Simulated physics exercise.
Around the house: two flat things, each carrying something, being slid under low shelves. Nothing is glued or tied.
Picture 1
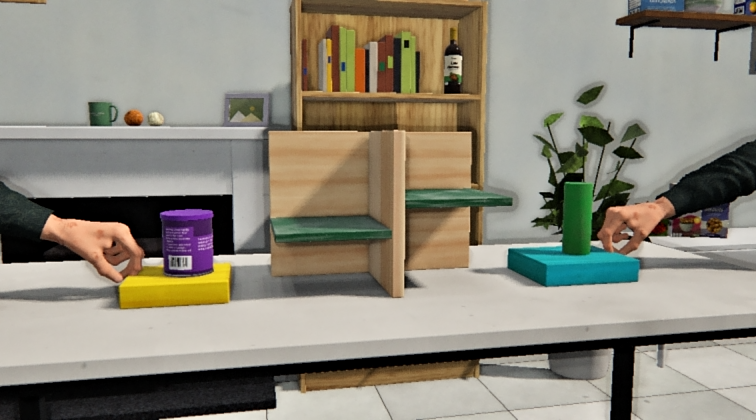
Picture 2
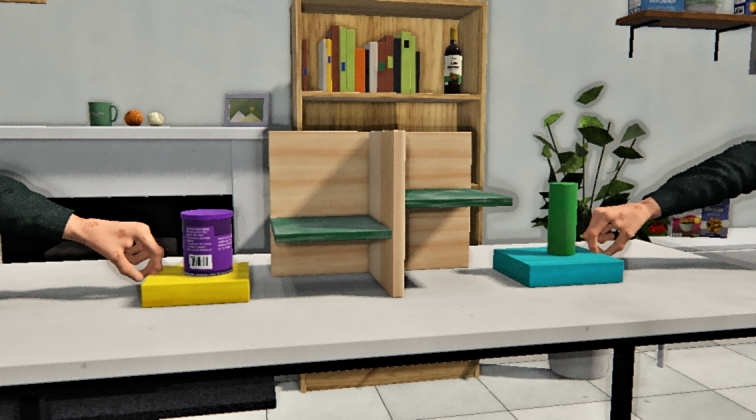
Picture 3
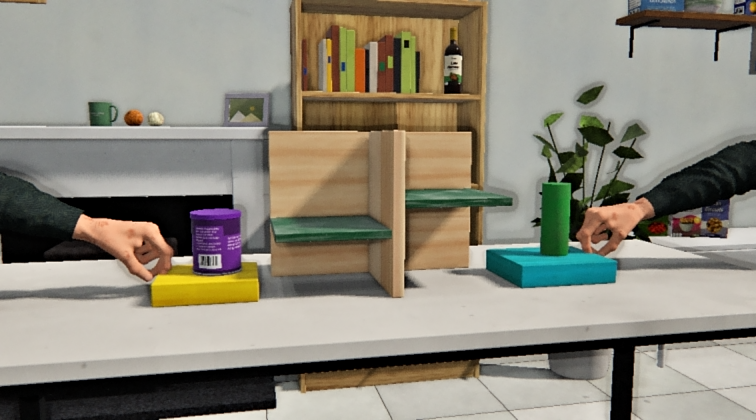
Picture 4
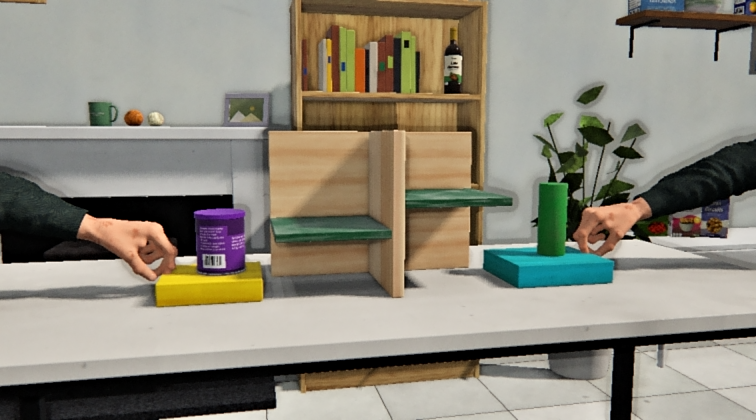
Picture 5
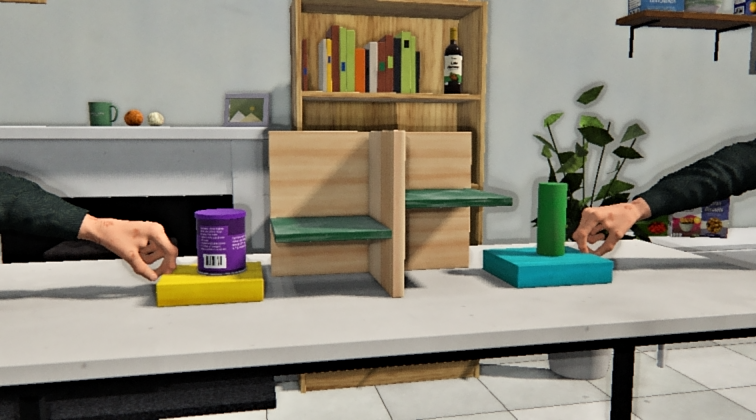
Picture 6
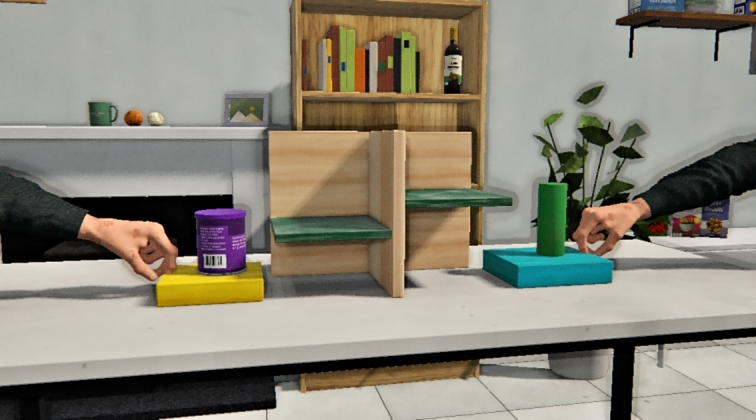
The clip opens on two hands at a white table, the left one sliding a yellow board carrying a purple tin rightward, the right one sliding a turquoise board with a green candle leftward, toward green shelves between them. Both movements slow, and then the hands and boards stay almost still.
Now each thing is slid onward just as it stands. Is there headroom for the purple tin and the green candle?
As it turns out, the purple tin strikes the shelf, the green candle strikes the shelf.
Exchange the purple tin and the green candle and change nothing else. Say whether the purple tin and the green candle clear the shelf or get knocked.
The purple tin passes below, the green candle strikes the shelf.
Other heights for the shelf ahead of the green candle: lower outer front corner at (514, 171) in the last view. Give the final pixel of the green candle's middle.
Near (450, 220).
Then, 1.50 s on from there, purple tin turned 13° from its first pose near (248, 240); green candle turned 23° from its first pose near (497, 218).
In the end, the purple tin gets scraped off its spot, near (214, 269); the green candle gets scraped off its spot, near (516, 252).
